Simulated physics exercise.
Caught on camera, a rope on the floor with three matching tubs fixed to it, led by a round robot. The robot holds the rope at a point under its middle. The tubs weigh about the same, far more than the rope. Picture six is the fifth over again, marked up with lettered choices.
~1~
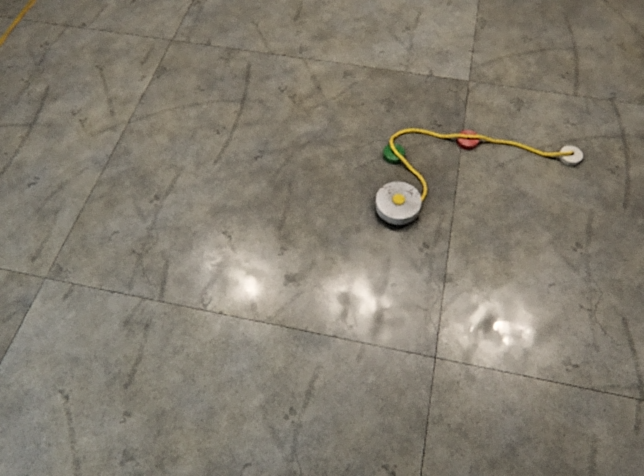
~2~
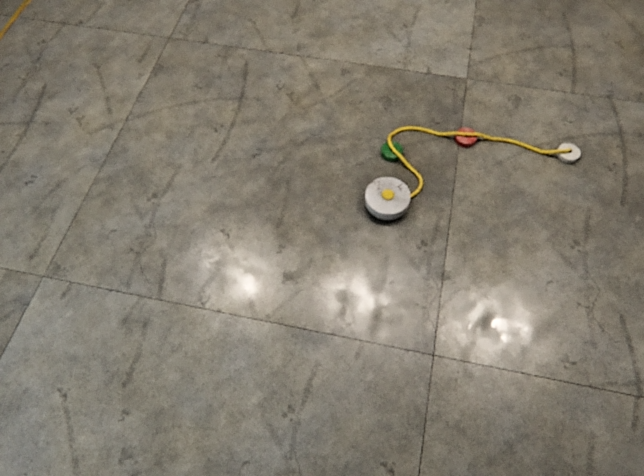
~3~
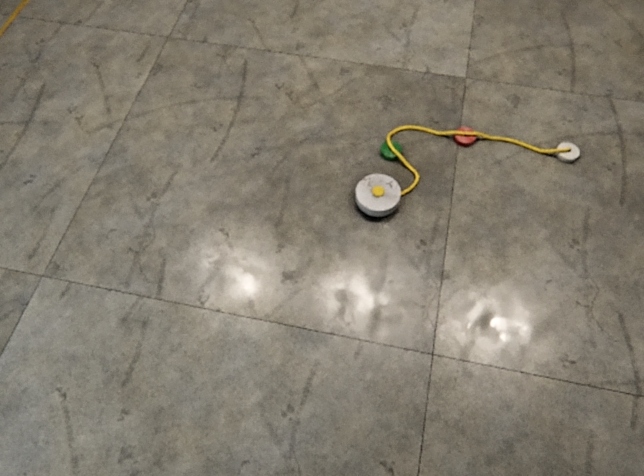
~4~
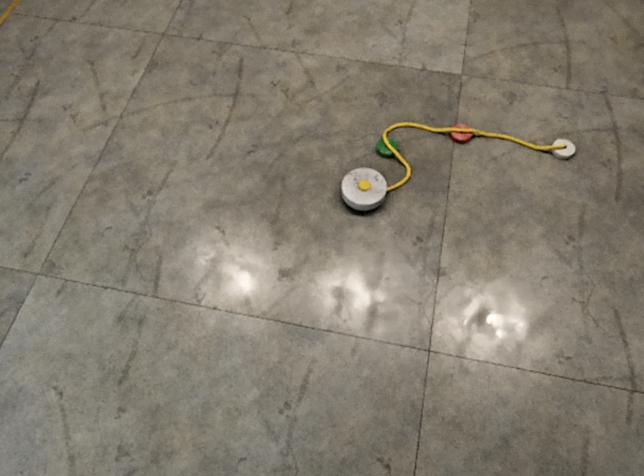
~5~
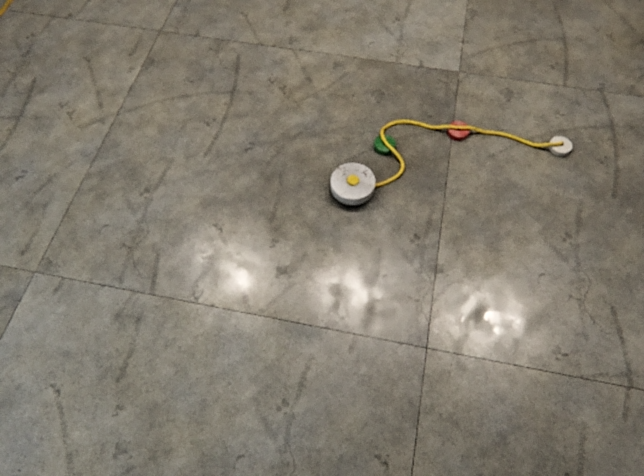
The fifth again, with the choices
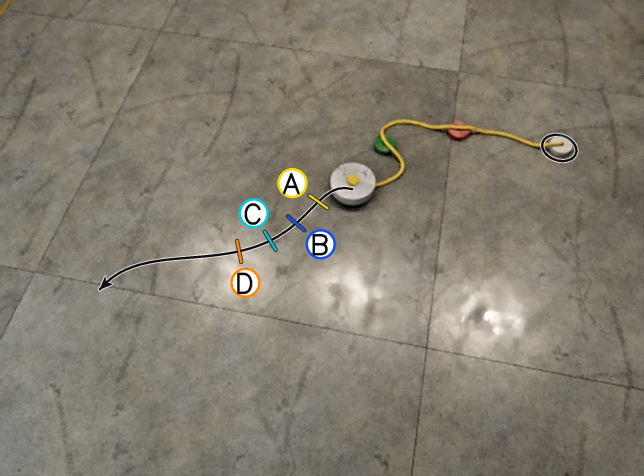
A round robot on a gray floor moves slightly left, attached to a yellow rope.
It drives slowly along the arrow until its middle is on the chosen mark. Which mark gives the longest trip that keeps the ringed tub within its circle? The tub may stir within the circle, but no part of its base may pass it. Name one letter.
Mark B.
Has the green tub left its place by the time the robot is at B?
By then, yes.
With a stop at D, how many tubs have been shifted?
Three.
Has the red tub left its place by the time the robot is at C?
Yes.
On the marked copy, A at (318, 202); B at (296, 223); C at (270, 241); D at (239, 251); the ring at (559, 148); the route from (352, 189) via (235, 252) to (100, 290).
With B. Early on, robot (329, 189); white tub (560, 146); red tub (459, 130); green tub (385, 144).
Further on, robot (311, 205); white tub (560, 146); red tub (459, 130); green tub (375, 150).
At the end, robot (296, 219); white tub (560, 146); red tub (456, 132); green tub (364, 165); the ringed tub at the far end is still in its ring.
As for the rest, A is safe but short; C drags the last tub to (545, 144); D drags the last tub to (522, 147).
